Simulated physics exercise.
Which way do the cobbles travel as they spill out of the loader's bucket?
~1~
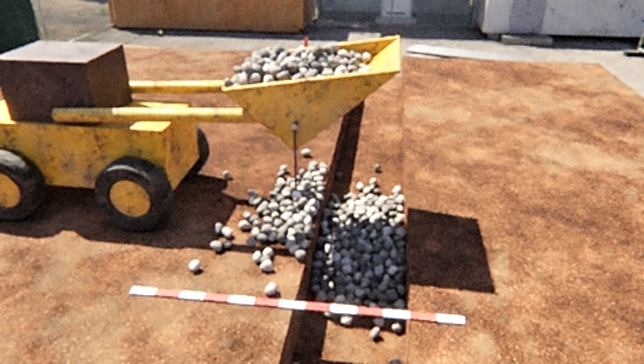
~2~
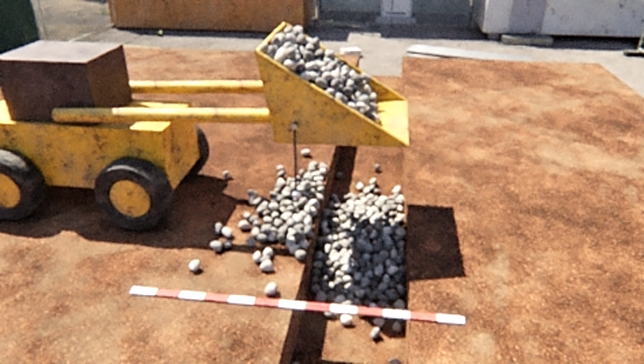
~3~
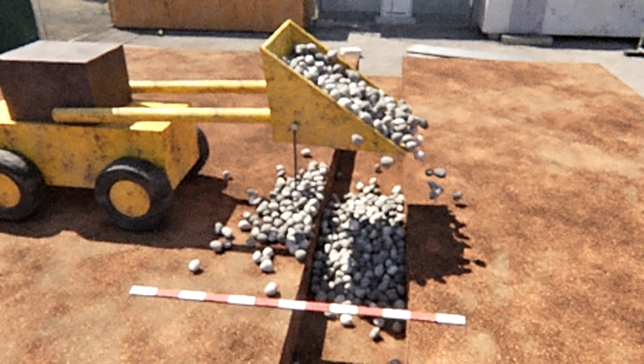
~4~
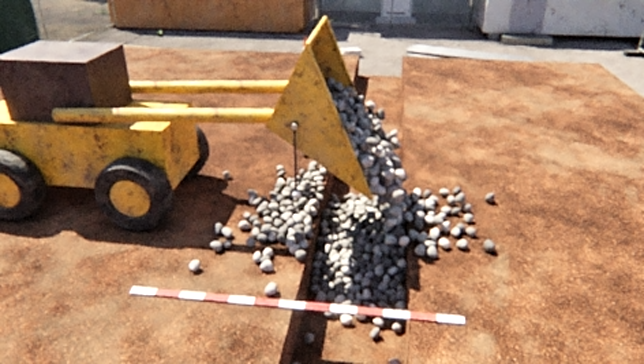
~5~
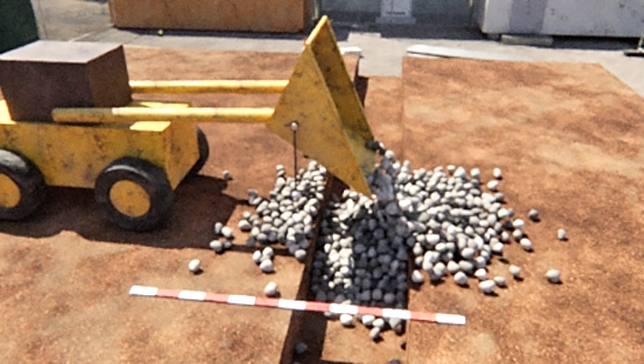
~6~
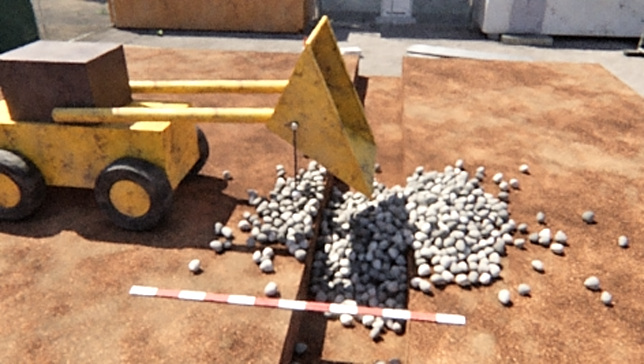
They move to the right, tumbling over the trench and spreading across the ground on its far side.
